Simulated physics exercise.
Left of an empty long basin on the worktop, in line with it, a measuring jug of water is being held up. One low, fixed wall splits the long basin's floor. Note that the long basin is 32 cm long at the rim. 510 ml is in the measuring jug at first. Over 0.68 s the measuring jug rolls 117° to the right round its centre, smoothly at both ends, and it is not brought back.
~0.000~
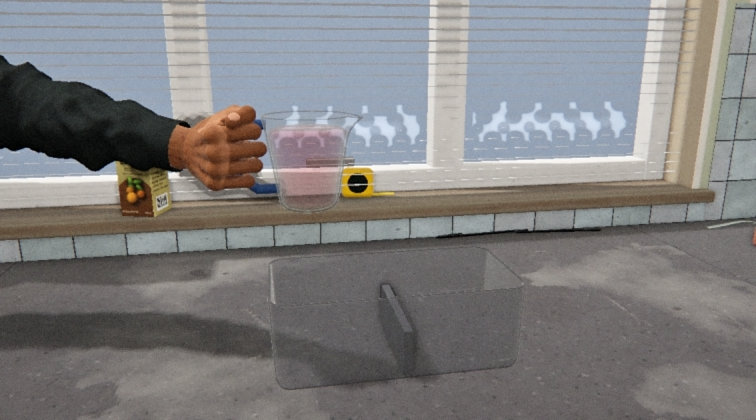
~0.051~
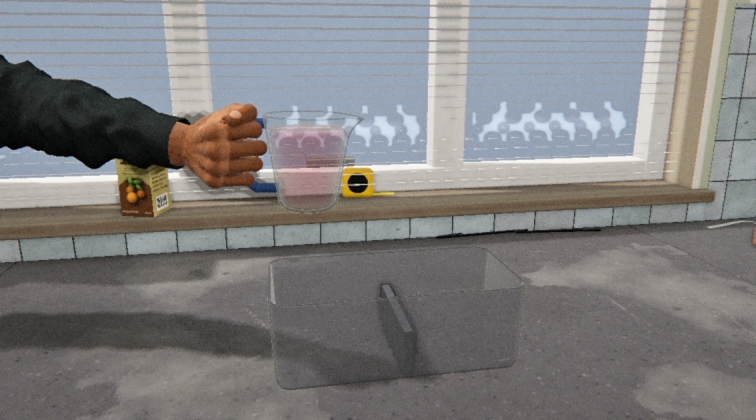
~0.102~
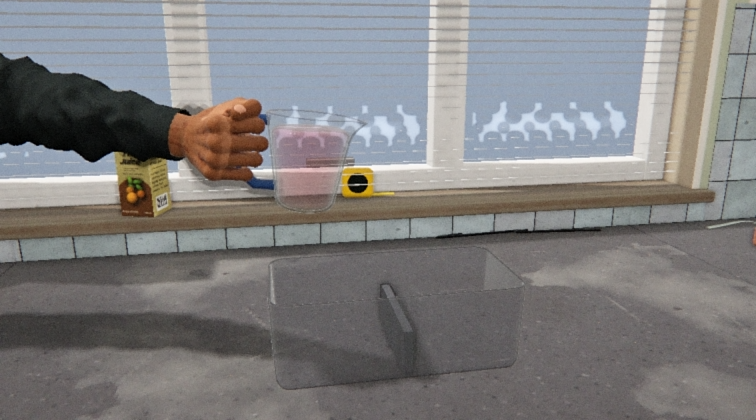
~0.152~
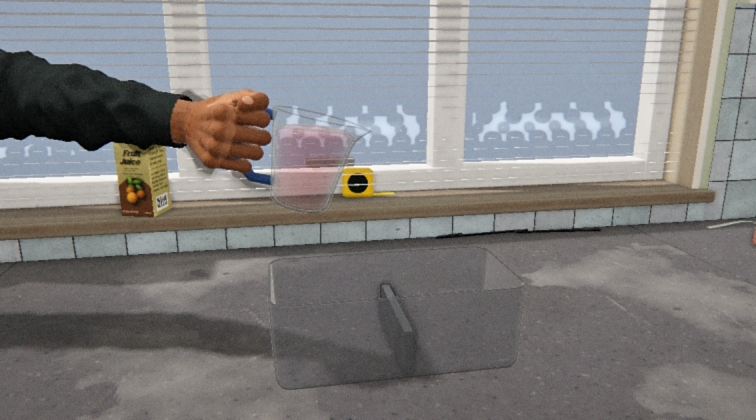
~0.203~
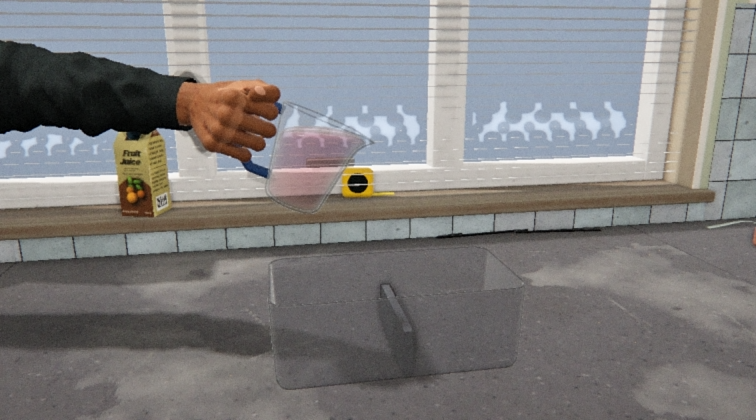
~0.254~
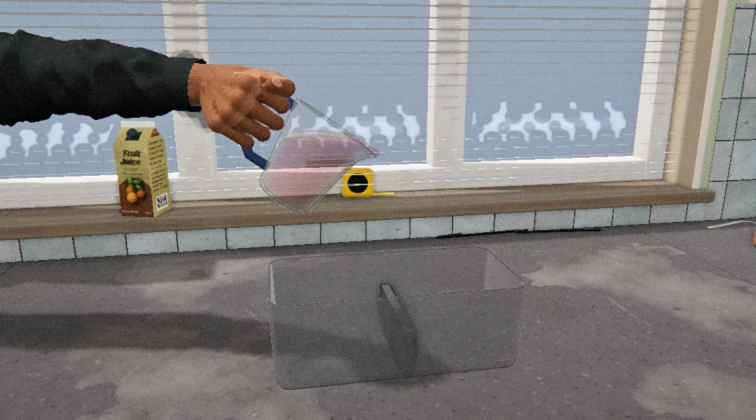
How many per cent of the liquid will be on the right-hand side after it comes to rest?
Some 48 per cent will be on the right-hand side.
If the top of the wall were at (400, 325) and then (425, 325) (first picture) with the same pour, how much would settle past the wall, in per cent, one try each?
First try about 50 %, second try about 25 %.
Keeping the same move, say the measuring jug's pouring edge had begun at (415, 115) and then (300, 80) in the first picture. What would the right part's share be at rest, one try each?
Around 90 per cent first, around 5 per cent next.
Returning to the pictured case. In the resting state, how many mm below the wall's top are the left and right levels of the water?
Left 52 mm, right 50 mm.
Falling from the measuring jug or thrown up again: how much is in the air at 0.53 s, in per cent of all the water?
Near 32 per cent at that time.
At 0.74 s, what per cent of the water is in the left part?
Reading: Approx. 42 per cent.
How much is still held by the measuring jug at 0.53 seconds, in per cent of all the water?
Some 38 % of it is still there.
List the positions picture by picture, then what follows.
In the first picture, tilt 0°; pouring edge (363, 116); surface from (267, 130) to (347, 128); the long basin's rim runs from (269, 283) to (505, 266); the wall's top is at (396, 307).
In the second picture, tilt 2°; pouring edge (364, 117); surface from (268, 130) to (348, 128).
In the third picture, tilt 6°; pouring edge (368, 122); surface from (270, 127) to (350, 130).
In the fourth picture, tilt 14°; pouring edge (372, 130); surface from (275, 128) to (356, 132).
In the fifth picture, tilt 24°; pouring edge (376, 142); surface from (279, 132) to (364, 137).
In the sixth picture, tilt 36°; pouring edge (378, 156); surface from (277, 145) to (365, 145); 2 per cent is over the edge.
By 0.53 s the tilt is 104° and 39 per cent is still to pour, 1 is left of the wall and 30 right of it.
By 0.74 s the tilt is 117° and 2 per cent is still to pour, 41 is left of the wall and 48 right of it.
By 0.95 s the tilt is 117° and 0 per cent is still to pour, 49 is left of the wall and 48 right of it.
By 1.18 s the tilt is 117° and 0 per cent is still to pour, 49 is left of the wall and 48 right of it.
At rest 49 per cent lies left of the wall, 48 right of it and 3 outside.
